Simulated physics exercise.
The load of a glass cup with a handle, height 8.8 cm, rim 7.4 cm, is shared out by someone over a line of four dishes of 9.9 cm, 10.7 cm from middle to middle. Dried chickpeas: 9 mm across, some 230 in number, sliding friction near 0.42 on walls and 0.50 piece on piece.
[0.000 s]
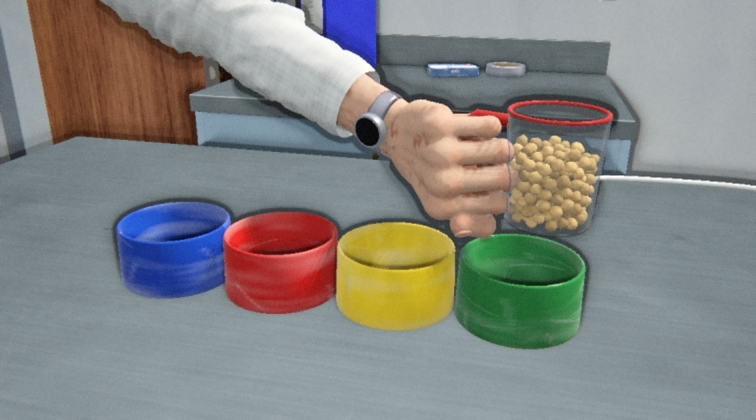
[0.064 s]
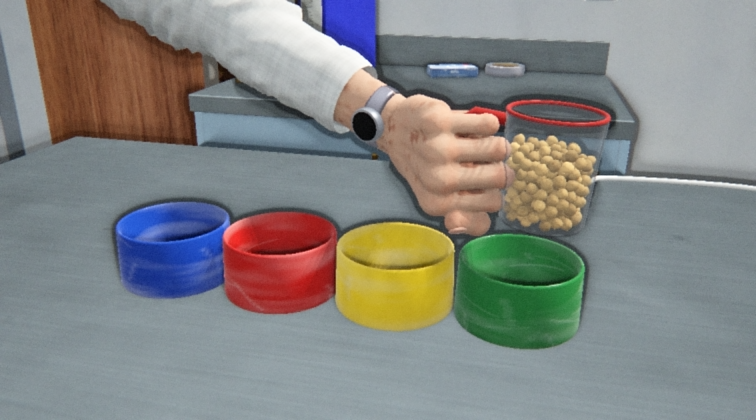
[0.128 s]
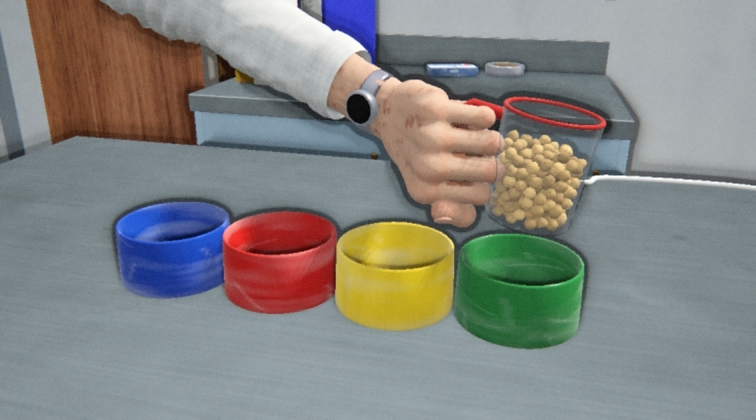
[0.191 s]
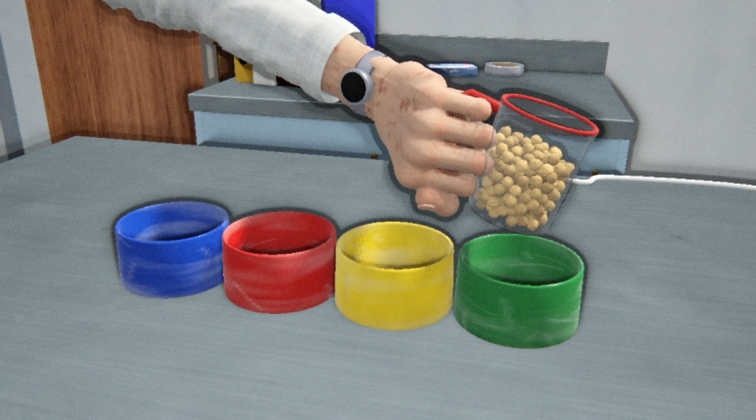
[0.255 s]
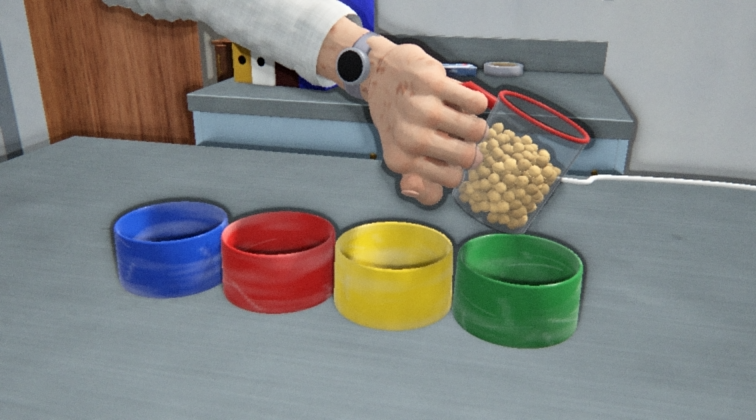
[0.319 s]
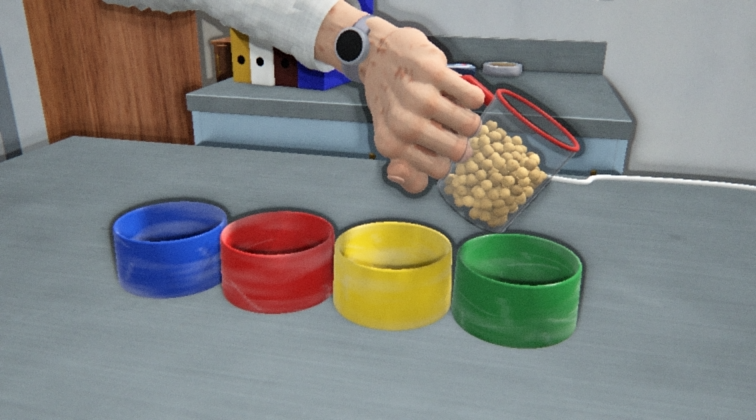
On a grey table behind a row of blue, red, yellow and green dishes, a hand wearing a watch held a clear cup of chickpeas, then moved it slightly left while tilting it rightward.
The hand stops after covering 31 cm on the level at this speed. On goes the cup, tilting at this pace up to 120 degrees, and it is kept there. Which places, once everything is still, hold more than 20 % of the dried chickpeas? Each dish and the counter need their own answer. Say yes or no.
Red: No, blue: No, green: No, yellow: Yes, counter: No.
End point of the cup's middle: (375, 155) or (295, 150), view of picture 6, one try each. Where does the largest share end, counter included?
Most lands at yellow on the first run and at yellow on the second.
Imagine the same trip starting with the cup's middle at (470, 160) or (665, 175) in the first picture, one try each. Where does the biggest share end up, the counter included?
First try: Yellow; second try: Green.
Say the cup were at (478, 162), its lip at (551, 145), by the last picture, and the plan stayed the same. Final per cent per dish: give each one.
The red dish keeps 60, the blue dish 0, the green dish 0 and the yellow dish 30.
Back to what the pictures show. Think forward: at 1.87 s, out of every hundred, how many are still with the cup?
Near 0 per cent of the load.
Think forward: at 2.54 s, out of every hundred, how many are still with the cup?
Somewhere near 0 per cent.
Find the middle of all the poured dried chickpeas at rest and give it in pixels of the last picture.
Near (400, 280).
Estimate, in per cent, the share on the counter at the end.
I'd put it near 0 per cent.
After 1.25 s, tilt 120 degrees; cup holds 25 %, green 5 %, yellow 65 %.
After 1.87 s, tilt 120 degrees; cup holds 0 %, green 5 %, yellow 95 %.
Then, at 2.54 s, tilt 120 degrees; cup holds 0 %, green 5 %, yellow 95 %.
In the end, at 2.8 s, red 0 %, blue 0 %, green 5 %, yellow 95 %, counter 0 %.
